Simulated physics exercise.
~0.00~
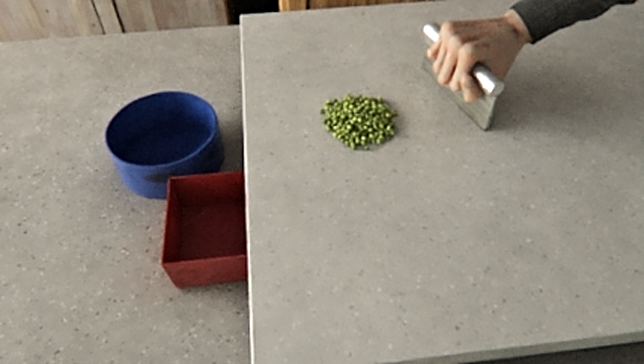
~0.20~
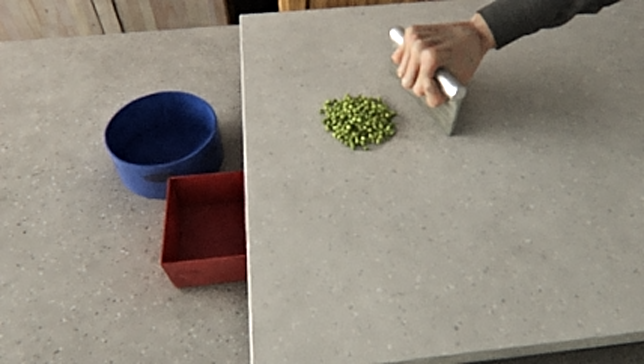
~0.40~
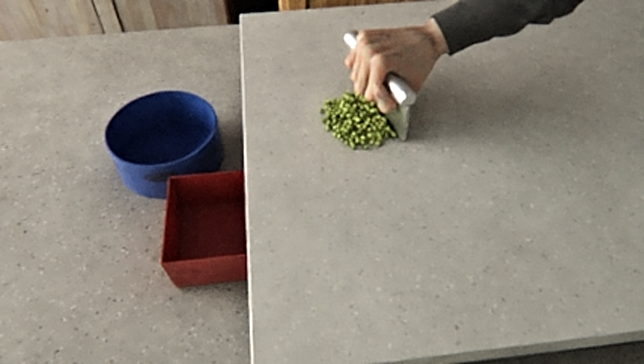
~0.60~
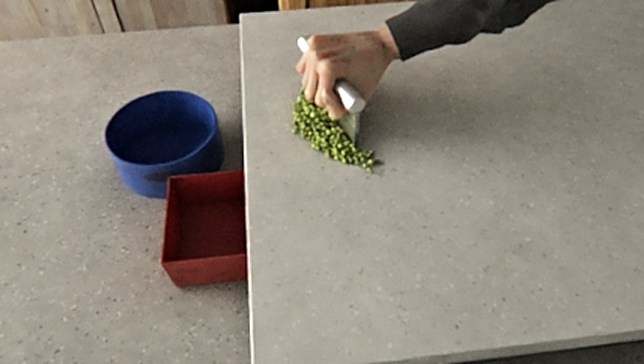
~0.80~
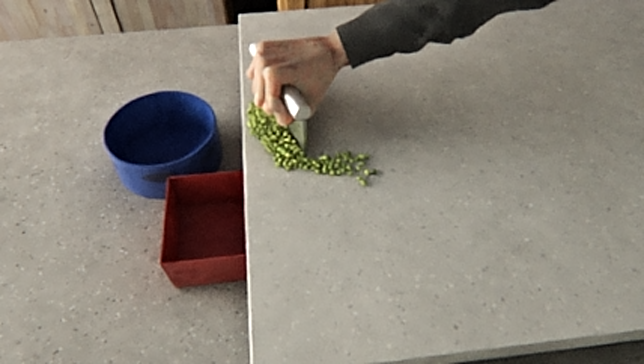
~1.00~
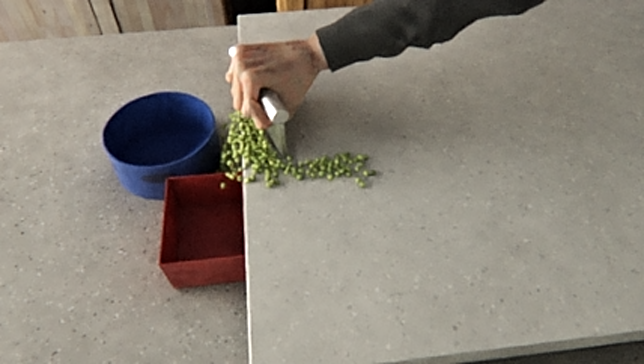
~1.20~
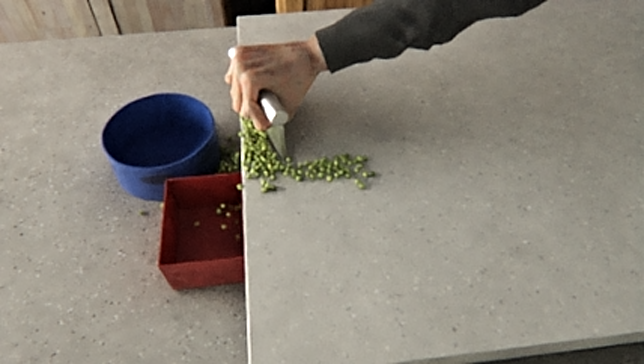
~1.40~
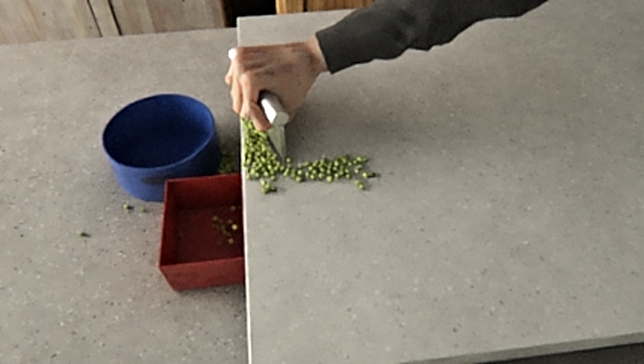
On a grey speckled tabletop, a hand scraping green dried peas left over the edge, some missing the red tin, most staying on top.
